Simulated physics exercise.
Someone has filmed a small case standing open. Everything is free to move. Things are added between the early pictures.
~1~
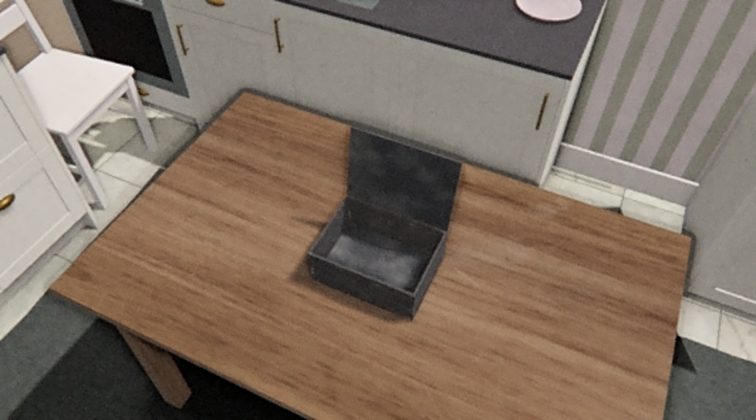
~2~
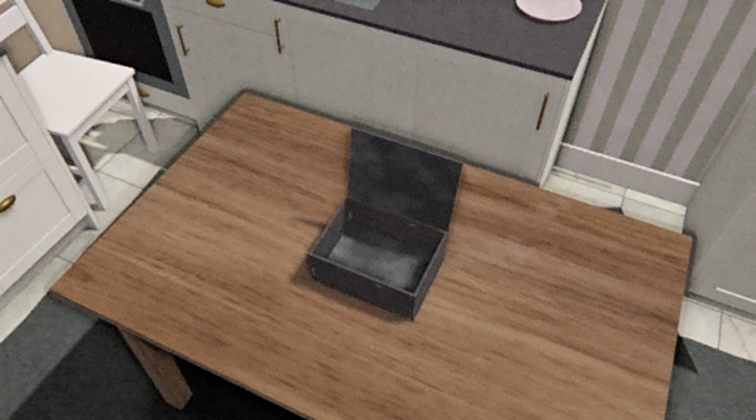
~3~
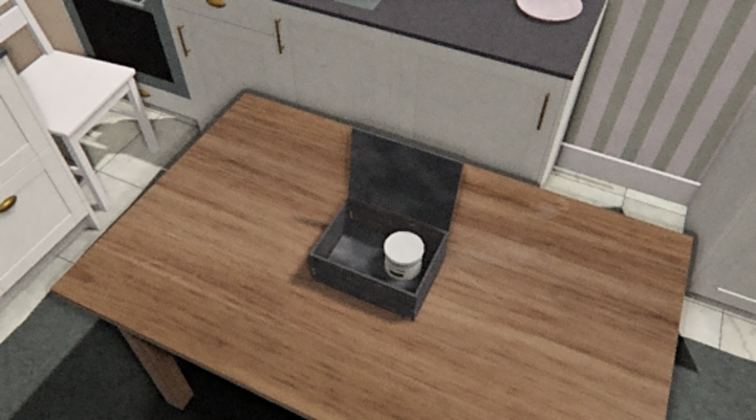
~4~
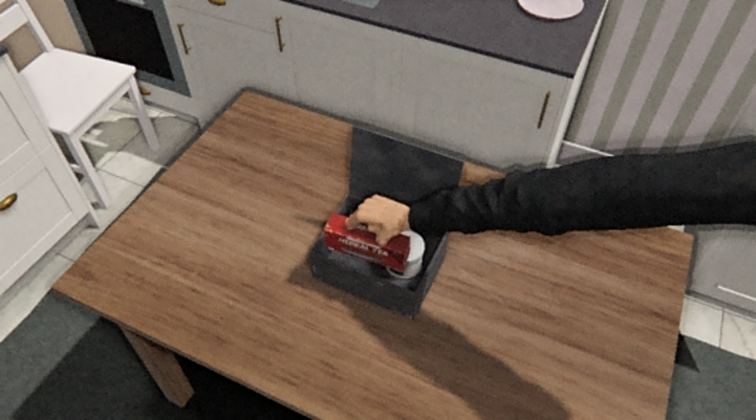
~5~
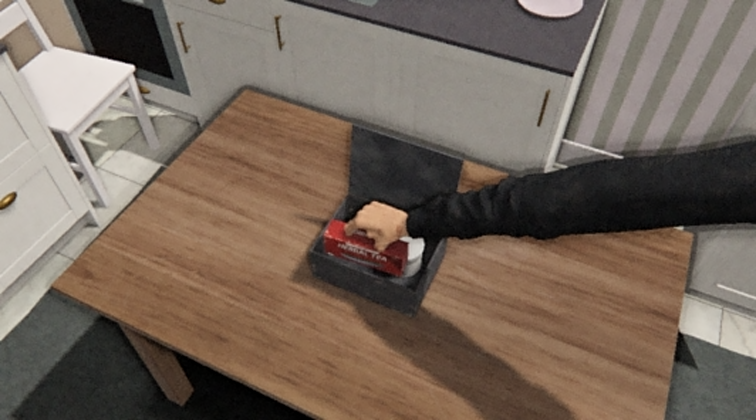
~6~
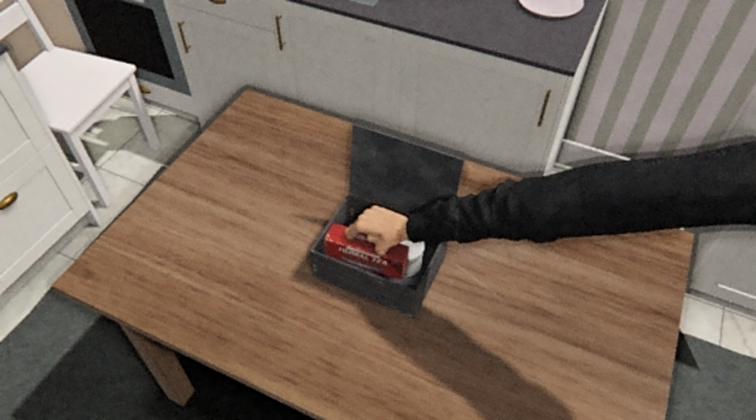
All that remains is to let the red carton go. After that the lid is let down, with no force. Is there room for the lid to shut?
As it turns out, it shuts flat.
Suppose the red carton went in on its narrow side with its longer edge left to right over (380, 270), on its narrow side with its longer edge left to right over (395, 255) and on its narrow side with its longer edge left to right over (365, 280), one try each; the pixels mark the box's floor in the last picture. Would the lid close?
First, it shuts flat; second, it stays ajar; third, it sits on the rim.
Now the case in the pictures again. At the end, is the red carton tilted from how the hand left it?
It stays as placed.
Then, 0.40 s past the last view, red carton displaced a little near (367, 271).
Then, 1.50 s past the last view, lid 68° above the rim; red carton displaced a little near (367, 271).
Then, 1.70 s past the last view, lid 46° above the rim; red carton displaced a little near (367, 271).
Then, 2.00 s past the last view, lid shut; red carton displaced a little near (367, 271).
Finally, lid shut; moved from the start, red carton; white tub still in place. Final places as the last picture's camera would see them, red carton near (367, 271).
